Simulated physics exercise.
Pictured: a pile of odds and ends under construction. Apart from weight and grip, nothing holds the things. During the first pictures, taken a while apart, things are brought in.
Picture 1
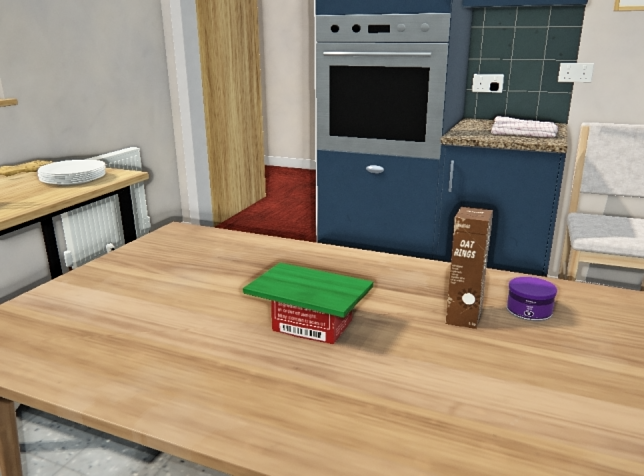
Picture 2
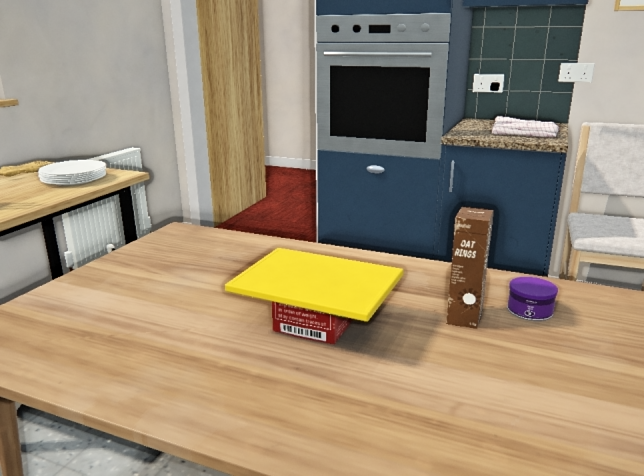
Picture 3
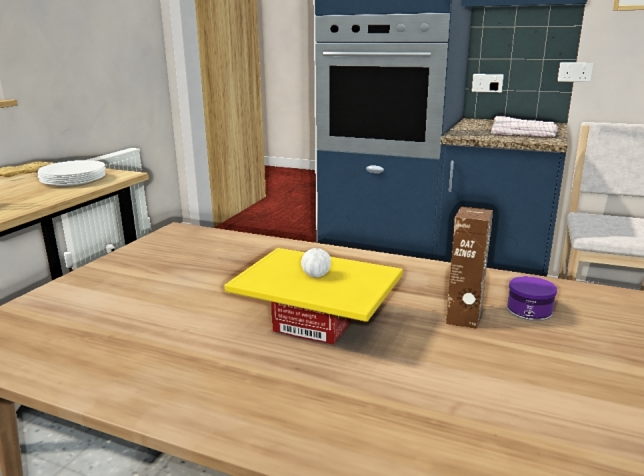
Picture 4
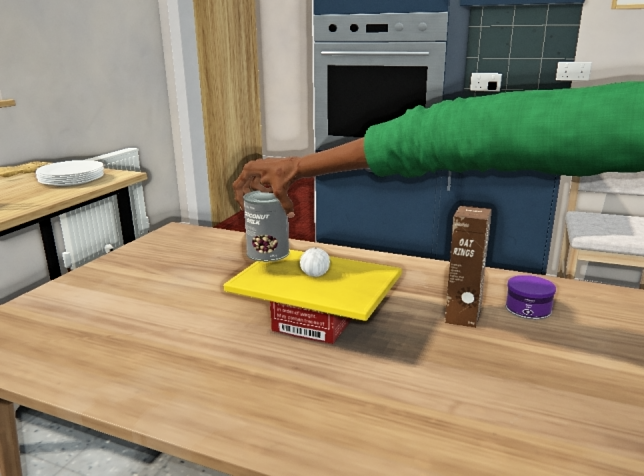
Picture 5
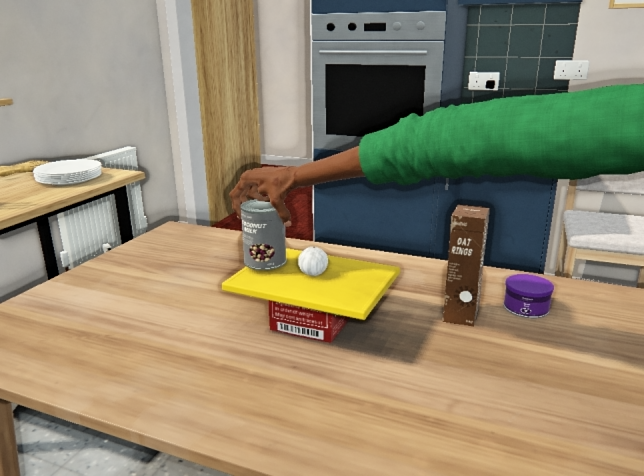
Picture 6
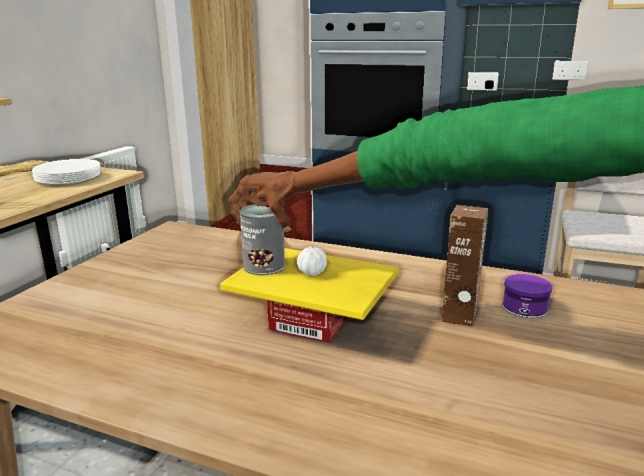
A yellow board lies across a small red box on a wooden table, seen from slightly above in a kitchen with blue cupboards and an oven behind. A green sheet on the box gives way to the larger yellow board, then a white ball-like onion appears on it, with a brown carton and purple tub to the right. A green-sleeved arm lowers a grey tin onto the board's left side and keeps hold as the view shifts very slightly.
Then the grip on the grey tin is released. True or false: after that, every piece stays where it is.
True.
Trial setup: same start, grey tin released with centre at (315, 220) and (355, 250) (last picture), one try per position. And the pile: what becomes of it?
Attempt one, the pile falls over; attempt two, it survives.
Then, 0.50 s after the last picture, nothing has stirred.
Then, 1.30 s after the last picture, grey tin resting near (263, 239).
At rest, all 7 in place. Seen from the same camera at the end, grey tin near (263, 239). The pile holds.
